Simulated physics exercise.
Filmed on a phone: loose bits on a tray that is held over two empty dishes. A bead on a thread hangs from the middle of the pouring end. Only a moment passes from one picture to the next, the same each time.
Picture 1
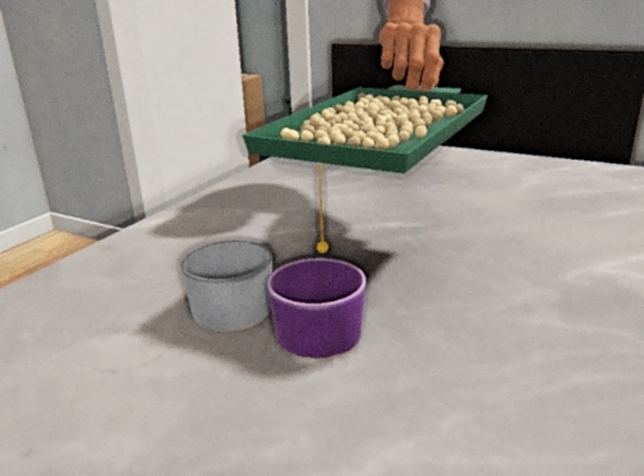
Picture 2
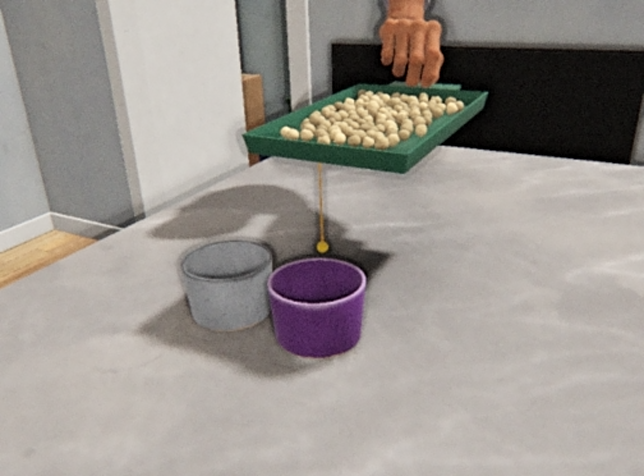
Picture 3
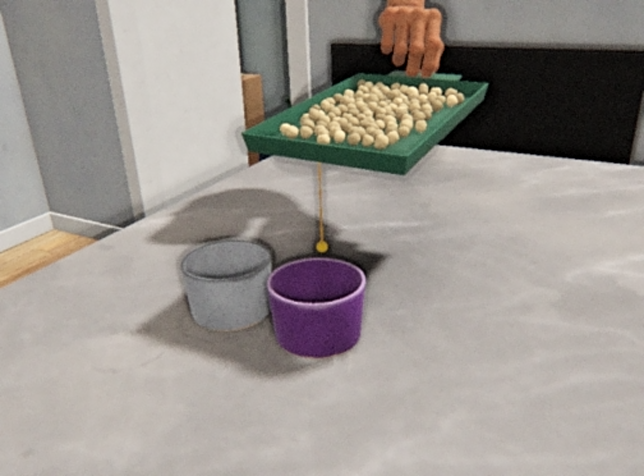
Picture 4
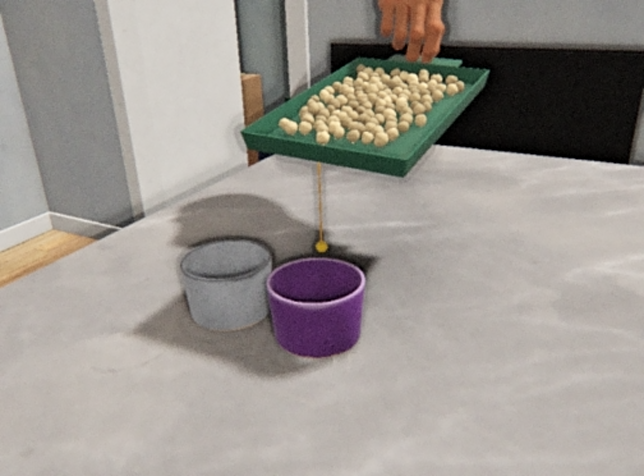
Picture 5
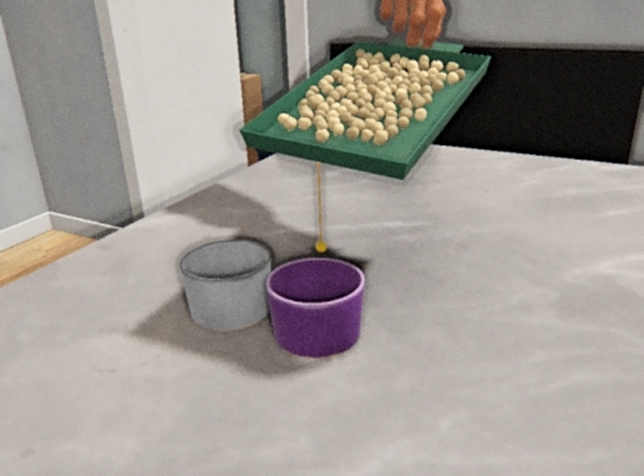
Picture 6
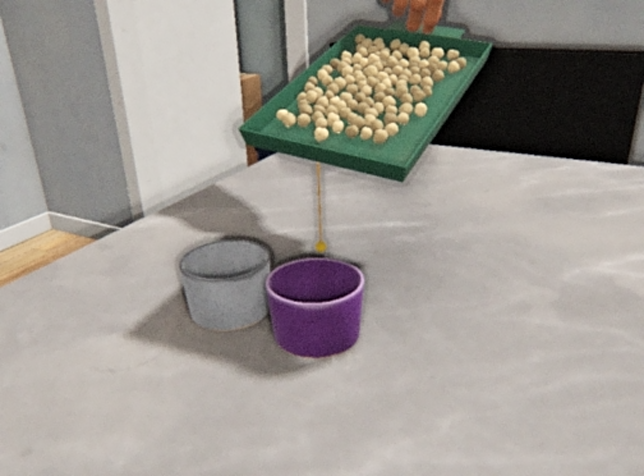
A green tray heaped with macadamia nuts started out level above a grey dish and a purple one, then a hand gradually raised its far end, slanting it toward the front right corner.
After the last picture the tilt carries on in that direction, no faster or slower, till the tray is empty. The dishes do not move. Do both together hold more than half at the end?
The two hold under half of the load.
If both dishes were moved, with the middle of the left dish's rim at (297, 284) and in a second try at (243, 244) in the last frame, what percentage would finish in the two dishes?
First some 60, then 0 per cent.
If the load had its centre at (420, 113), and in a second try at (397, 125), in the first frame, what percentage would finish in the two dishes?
The first gives 30 %, the second 30 %.
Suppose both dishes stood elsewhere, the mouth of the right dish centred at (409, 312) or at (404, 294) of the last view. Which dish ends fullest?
The first try: The right one. The second: The dish on the right.
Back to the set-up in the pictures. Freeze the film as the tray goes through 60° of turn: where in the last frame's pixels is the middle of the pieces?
Close to (365, 110).
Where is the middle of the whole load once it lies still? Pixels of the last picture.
Roughly at (373, 356).
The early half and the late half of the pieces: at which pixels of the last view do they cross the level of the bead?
First near (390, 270), later near (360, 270).
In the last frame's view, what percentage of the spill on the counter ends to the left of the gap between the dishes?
Near 10 %.
Soon, tray tipped steeply; nearly all on the tray; a stray few outside both; a stray few in the air.
A while on, tray tipped right over; nearly all on the tray; a stray few in the right dish; a small part outside both; a stray few in the air.
Towards the end, tray tipped past a quarter turn; about a quarter in the right dish; a stray few in the left dish; most outside both.
Finally, tray tipped past a quarter turn; about a quarter in the right dish; a stray few in the left dish; most outside both.
